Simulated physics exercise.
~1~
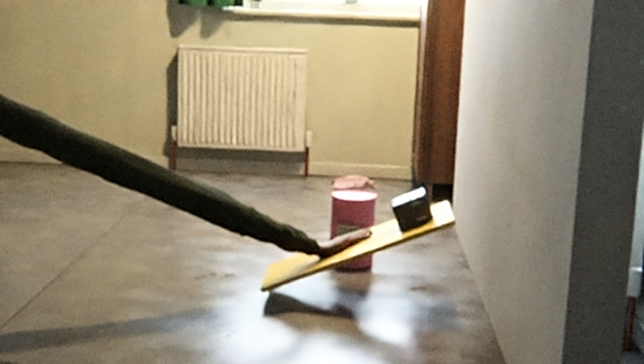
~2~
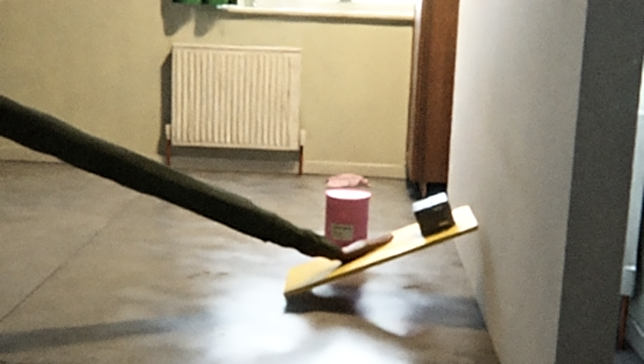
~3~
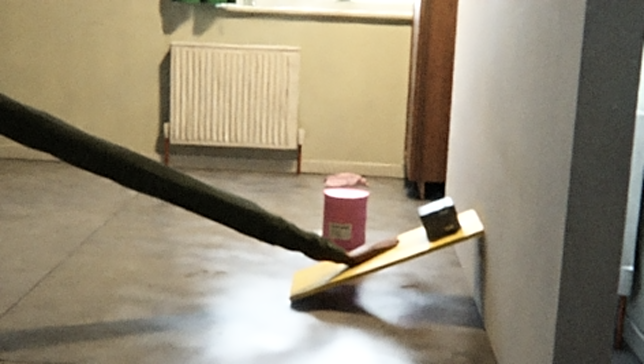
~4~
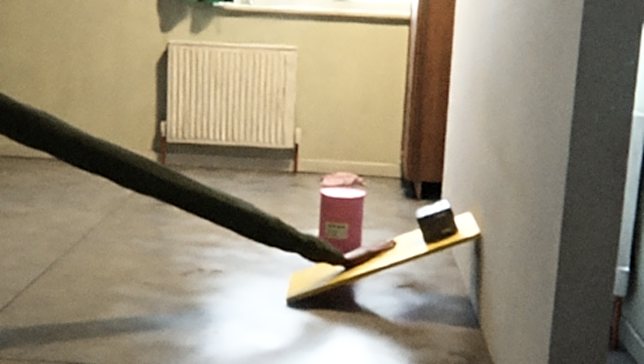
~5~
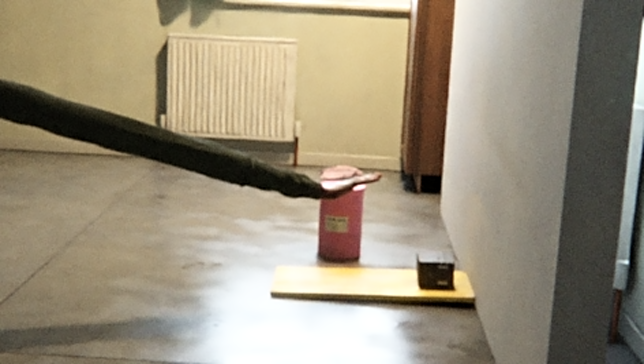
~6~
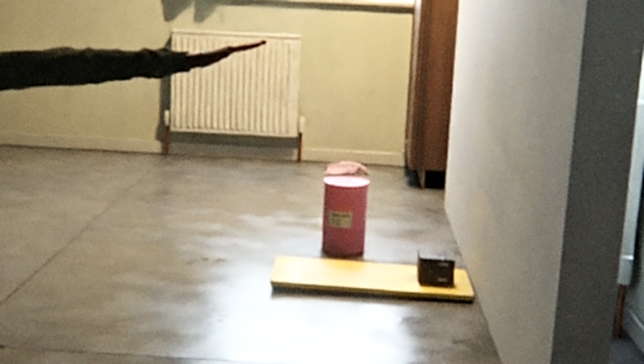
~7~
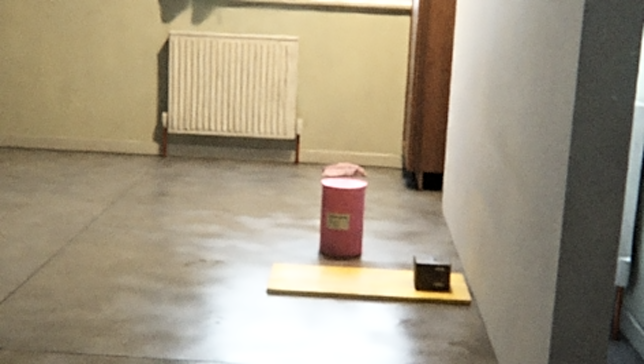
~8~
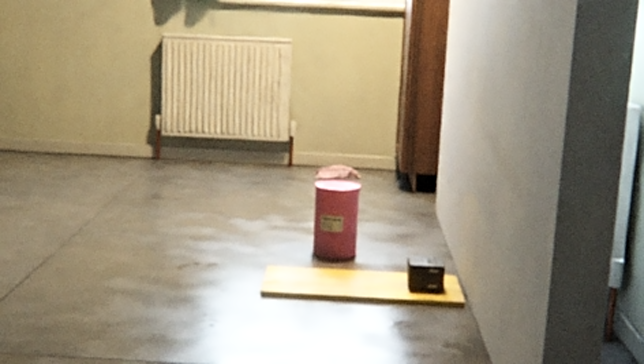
The clip opens on a grey floor with a pink canister standing near a pale wall, while a dark-sleeved arm reaches in from the left to hold a tilted yellow board. A small dark box sits near the board's raised right end. The hand moves the board to the right until its upper end meets the wall, then holds it there briefly. As the hand lets go and lifts, the board slips down and lies flat, with the box still on it. The arm withdraws to the left, leaving the board at rest and the canister still standing behind it.
